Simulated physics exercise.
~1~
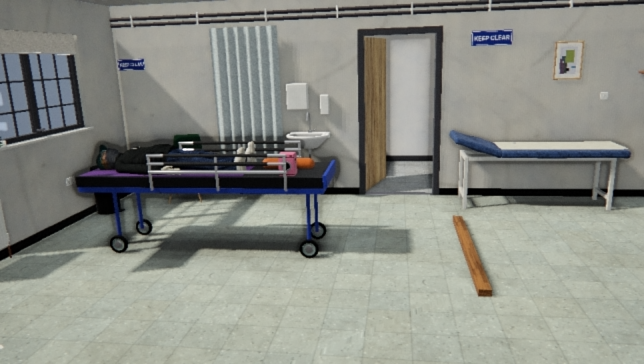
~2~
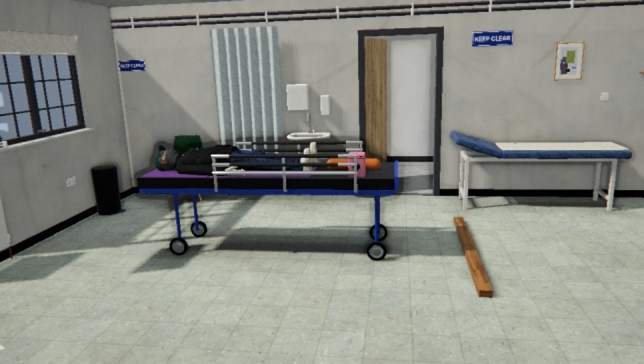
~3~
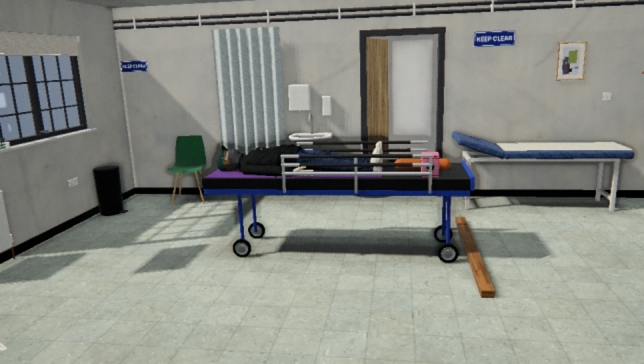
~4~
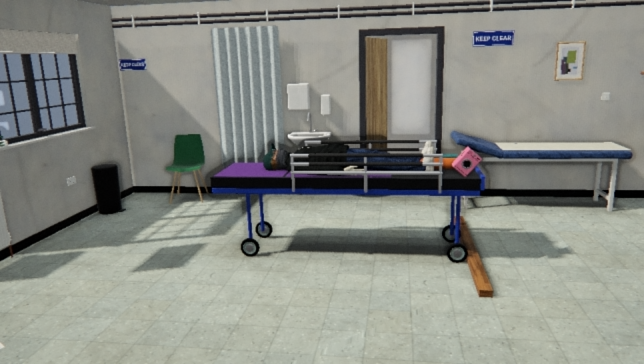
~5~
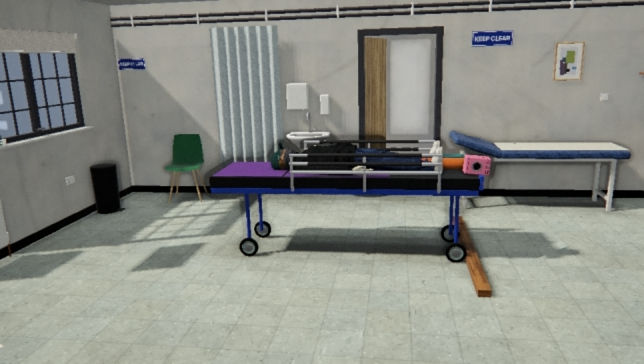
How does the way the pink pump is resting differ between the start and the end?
At the start the pink pump is upright on the trolley, and by the end it is lying on its side at the foot end.
